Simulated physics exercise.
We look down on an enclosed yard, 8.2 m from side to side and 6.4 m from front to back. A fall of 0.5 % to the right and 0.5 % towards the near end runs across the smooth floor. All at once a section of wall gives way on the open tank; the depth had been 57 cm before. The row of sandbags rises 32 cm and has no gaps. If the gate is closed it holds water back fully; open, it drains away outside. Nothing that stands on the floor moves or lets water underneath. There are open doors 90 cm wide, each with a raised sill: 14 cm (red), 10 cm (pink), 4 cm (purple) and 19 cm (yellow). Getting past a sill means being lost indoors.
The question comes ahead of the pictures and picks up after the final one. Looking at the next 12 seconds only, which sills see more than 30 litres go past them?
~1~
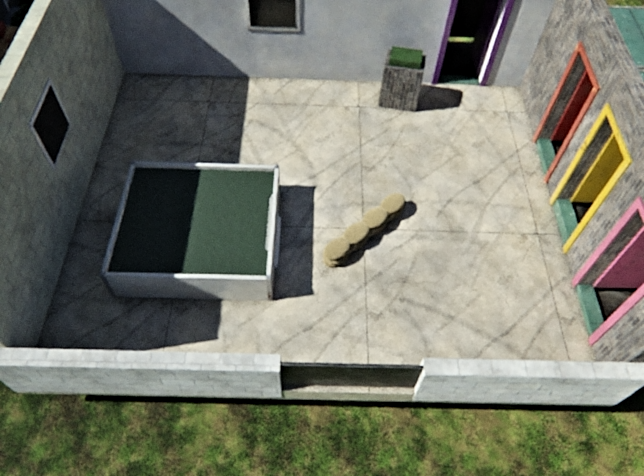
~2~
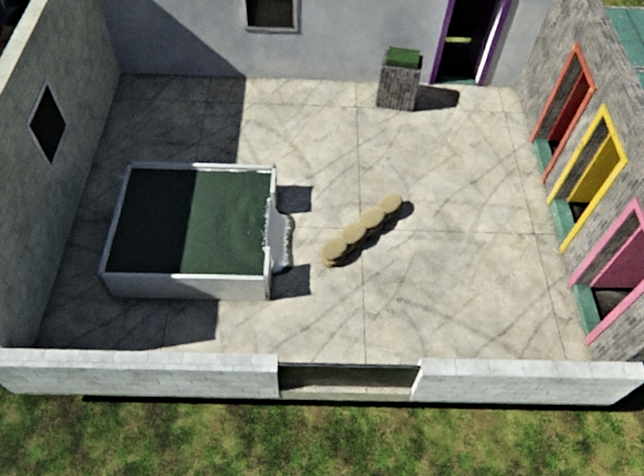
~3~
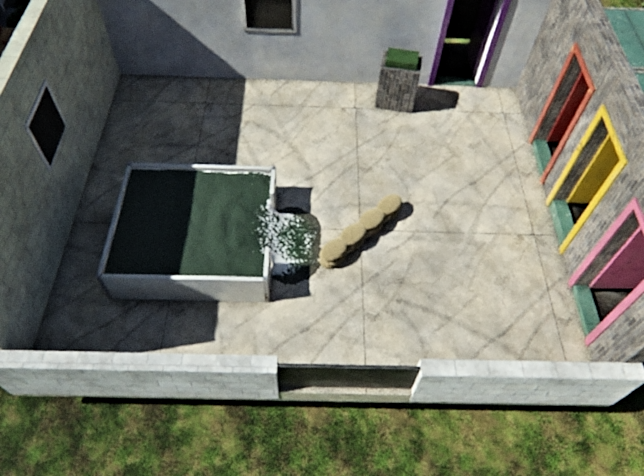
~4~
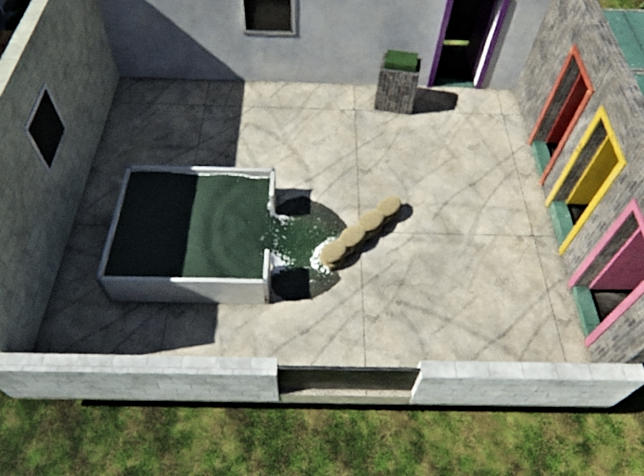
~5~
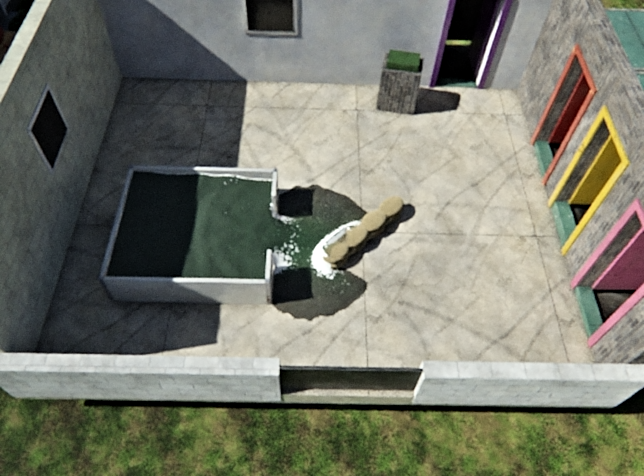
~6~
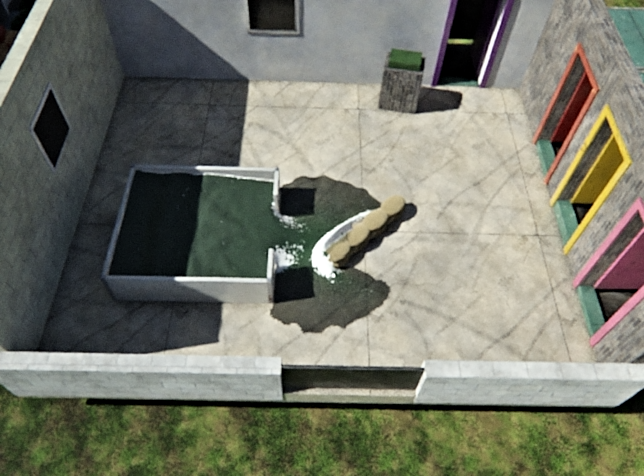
Over those seconds, the red door sees 30 litres or less; the pink door sees 30 litres or less; the purple door sees more than 30 litres; the yellow door sees 30 litres or less.
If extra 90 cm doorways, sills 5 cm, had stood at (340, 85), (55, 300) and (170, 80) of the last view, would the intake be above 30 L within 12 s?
Check each in turn: The first succeeds, the second fails, the third fails.
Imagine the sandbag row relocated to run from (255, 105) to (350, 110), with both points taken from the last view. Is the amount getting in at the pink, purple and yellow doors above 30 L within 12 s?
Note - pink: Limit exceeded; purple: Limit exceeded; yellow: Limit held.
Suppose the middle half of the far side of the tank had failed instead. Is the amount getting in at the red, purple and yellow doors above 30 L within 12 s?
Outcomes - red: Not exceeded, purple: Not exceeded, yellow: Not exceeded.
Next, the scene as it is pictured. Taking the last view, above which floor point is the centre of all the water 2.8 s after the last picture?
Around (302, 225).
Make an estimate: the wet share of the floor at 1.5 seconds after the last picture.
Near 30 per cent is wet.
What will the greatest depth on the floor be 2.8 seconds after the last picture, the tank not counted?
About 25 cm.
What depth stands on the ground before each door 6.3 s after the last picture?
Depths in cm: Red 9, pink 10, purple 11, yellow 14.
Then, 0.7 s after the last picture water covers 15 % of the floor and is deepest (40 cm) near (323, 252); red door not reached, pink door not reached, purple door not reached, yellow door not reached.
Then, 1.5 s after the last picture water covers 30 % of the floor and is deepest (38 cm) near (323, 252); red door not reached, pink door not reached, purple door not reached, yellow door not reached.
Then, 2.8 s after the last picture water covers 45 % of the floor and is deepest (25 cm) near (323, 252); red door 10 cm at the sill, 0 L in, pink door 10 cm at the sill, 0 L in, purple door 9 cm at the sill, 27 L in, yellow door not reached.
Then, 6.3 s after the last picture water covers 75 % of the floor and is deepest (16 cm) near (323, 252); red door 9 cm at the sill, 0 L in, pink door 10 cm at the sill, 7 L in, purple door 11 cm at the sill, 123 L in, yellow door 14 cm at the sill, 0 L in.
Then, 11.3 s after the last picture water covers 95 % of the floor and is deepest (12 cm) near (533, 382); red door 9 cm at the sill, 0 L in, pink door 10 cm at the sill, 9 L in, purple door 7 cm at the sill, 191 L in, yellow door 7 cm at the sill, 0 L in.
